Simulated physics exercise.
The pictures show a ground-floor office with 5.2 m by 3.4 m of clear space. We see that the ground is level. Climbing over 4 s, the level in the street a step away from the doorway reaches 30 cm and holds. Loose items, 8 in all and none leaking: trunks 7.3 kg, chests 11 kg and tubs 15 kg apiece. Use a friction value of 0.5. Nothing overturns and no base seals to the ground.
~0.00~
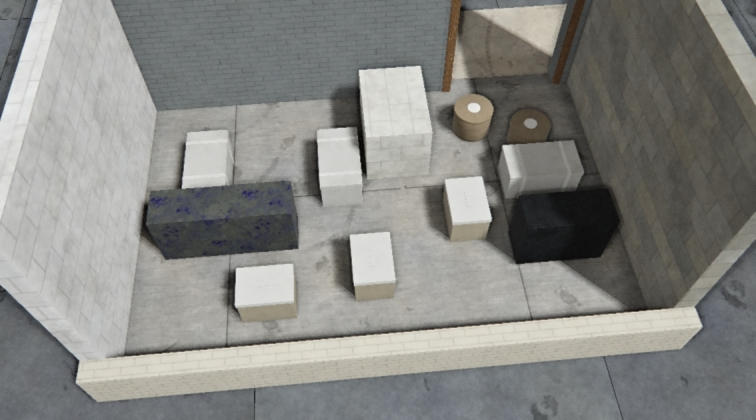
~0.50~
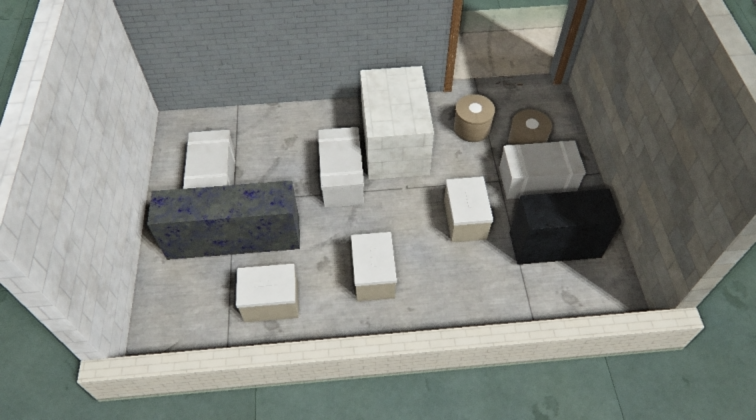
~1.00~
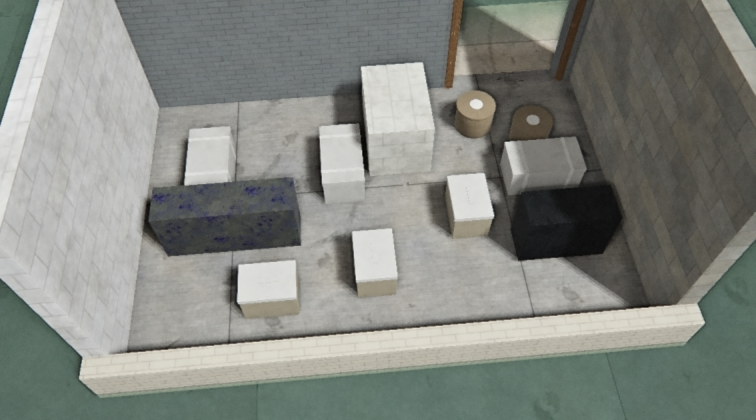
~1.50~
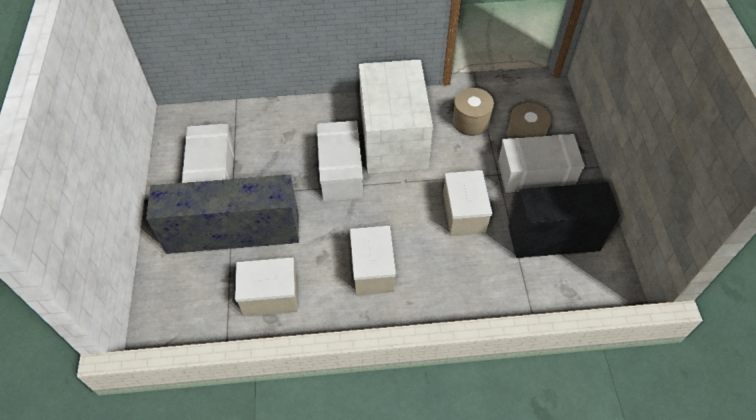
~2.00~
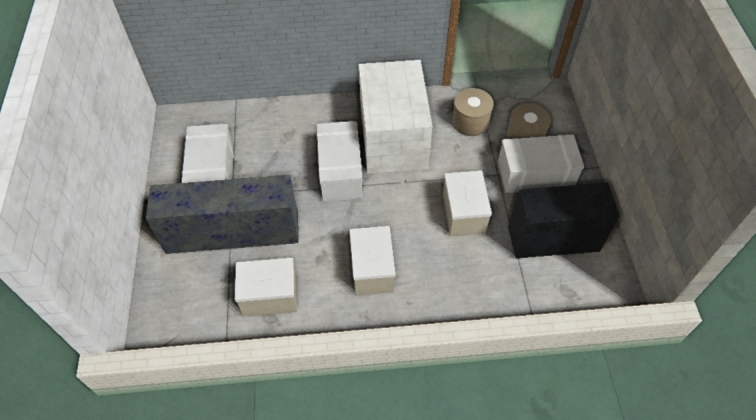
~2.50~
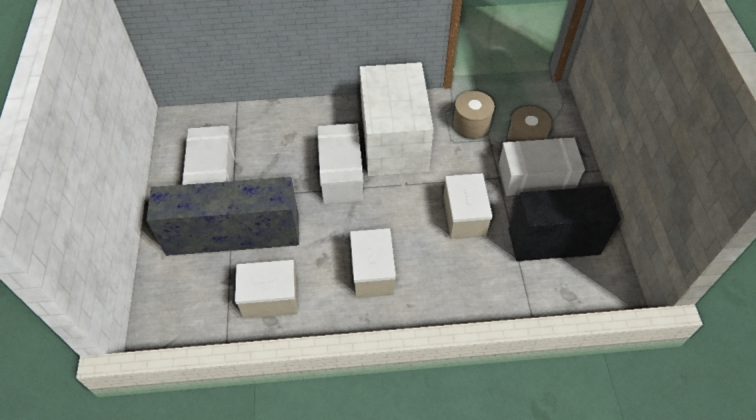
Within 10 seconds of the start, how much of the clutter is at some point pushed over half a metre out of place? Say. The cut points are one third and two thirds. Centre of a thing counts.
Top band: Two thirds or more.
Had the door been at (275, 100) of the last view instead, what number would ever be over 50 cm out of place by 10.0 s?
So the tally would be 5.
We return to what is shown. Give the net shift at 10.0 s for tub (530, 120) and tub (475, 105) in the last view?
200 cm, 350 cm.
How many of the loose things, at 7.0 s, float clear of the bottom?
Of them, 5.
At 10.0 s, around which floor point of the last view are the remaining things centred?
Mean position approx. (270, 248).
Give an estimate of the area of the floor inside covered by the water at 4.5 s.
Flooded: Near 7.0 m2.
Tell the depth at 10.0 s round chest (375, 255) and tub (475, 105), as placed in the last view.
I'd estimate 22 cm for the first and 21 cm for the second.
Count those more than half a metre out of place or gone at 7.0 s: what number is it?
The number by then is 5.
After 3.5 s 0 of 8 are over 50 cm from their spots; 0 afloat.
After 4.5 s 2 of 8 are over 50 cm from their spots; 1 afloat.
After 7.0 s 5 of 8 are over 50 cm from their spots; 5 afloat.
After 10.0 s 6 of 8 are over 50 cm from their spots, and 6 have been at some point; 7 afloat.
